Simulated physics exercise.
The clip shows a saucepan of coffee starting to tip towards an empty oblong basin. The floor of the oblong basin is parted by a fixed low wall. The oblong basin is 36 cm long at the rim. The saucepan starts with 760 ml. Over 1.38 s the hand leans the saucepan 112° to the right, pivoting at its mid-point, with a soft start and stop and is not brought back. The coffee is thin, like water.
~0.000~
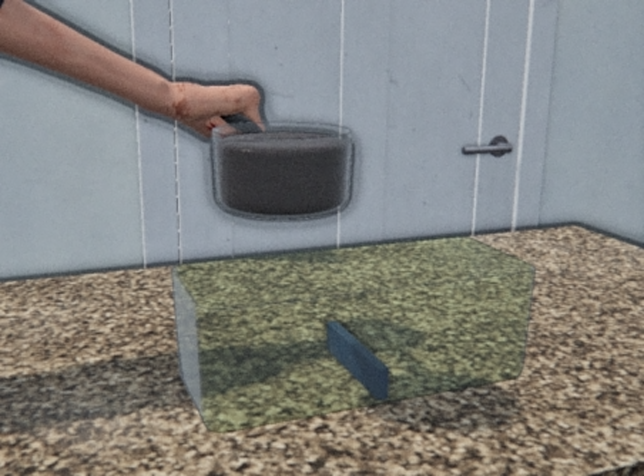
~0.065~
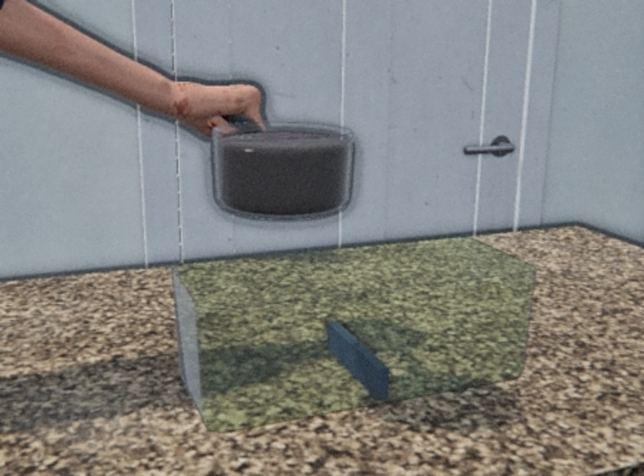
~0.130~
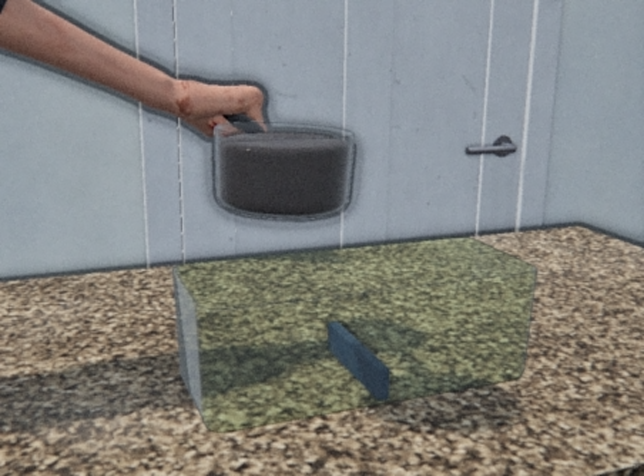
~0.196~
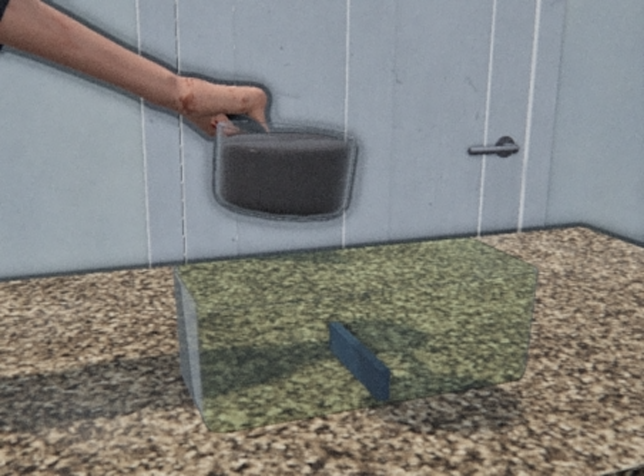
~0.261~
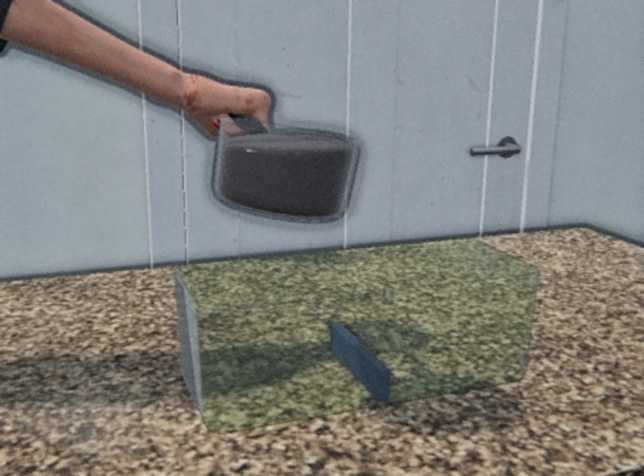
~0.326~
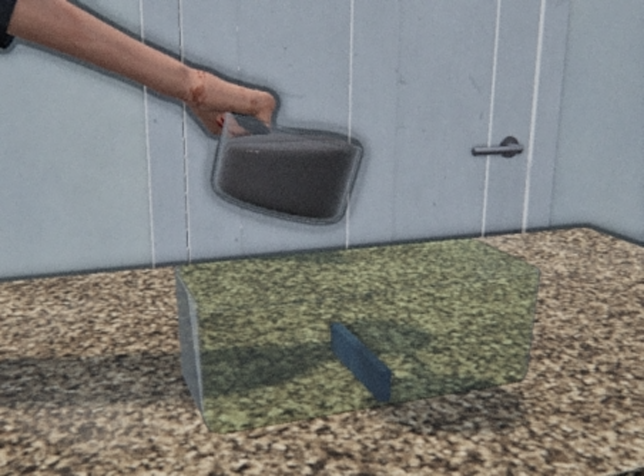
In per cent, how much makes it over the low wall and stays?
The far part has some 82 per cent.
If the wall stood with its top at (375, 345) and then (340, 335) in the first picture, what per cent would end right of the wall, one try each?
First 65, then 95 per cent.
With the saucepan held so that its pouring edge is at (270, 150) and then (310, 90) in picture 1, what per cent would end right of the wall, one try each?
First 15, then 65 per cent.
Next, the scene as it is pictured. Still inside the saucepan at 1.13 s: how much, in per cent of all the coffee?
Some 7 per cent.
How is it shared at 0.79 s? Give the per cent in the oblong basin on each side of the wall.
Near 1 on the left, 24 on the right.
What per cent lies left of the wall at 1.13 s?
Some 10 per cent.
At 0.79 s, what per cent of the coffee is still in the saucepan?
About 48 per cent.
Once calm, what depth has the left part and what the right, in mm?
Left about 6 mm, right about 26 mm.
Then, 0.79 s in, the tilt is 69° and 48 per cent is still to pour, 1 is left of the wall and 25 right of it.
Then, 1.13 s in, the tilt is 103° and 7 per cent is still to pour, 9 is left of the wall and 78 right of it.
Then, 1.49 s in, the tilt is 112° and 0 per cent is still to pour, 15 is left of the wall and 84 right of it.
Then, 1.88 s in, the tilt is 112° and 0 per cent is still to pour, 17 is left of the wall and 82 right of it.
Finally, 18 per cent lies left of the wall, 82 right of it and 0 outside.
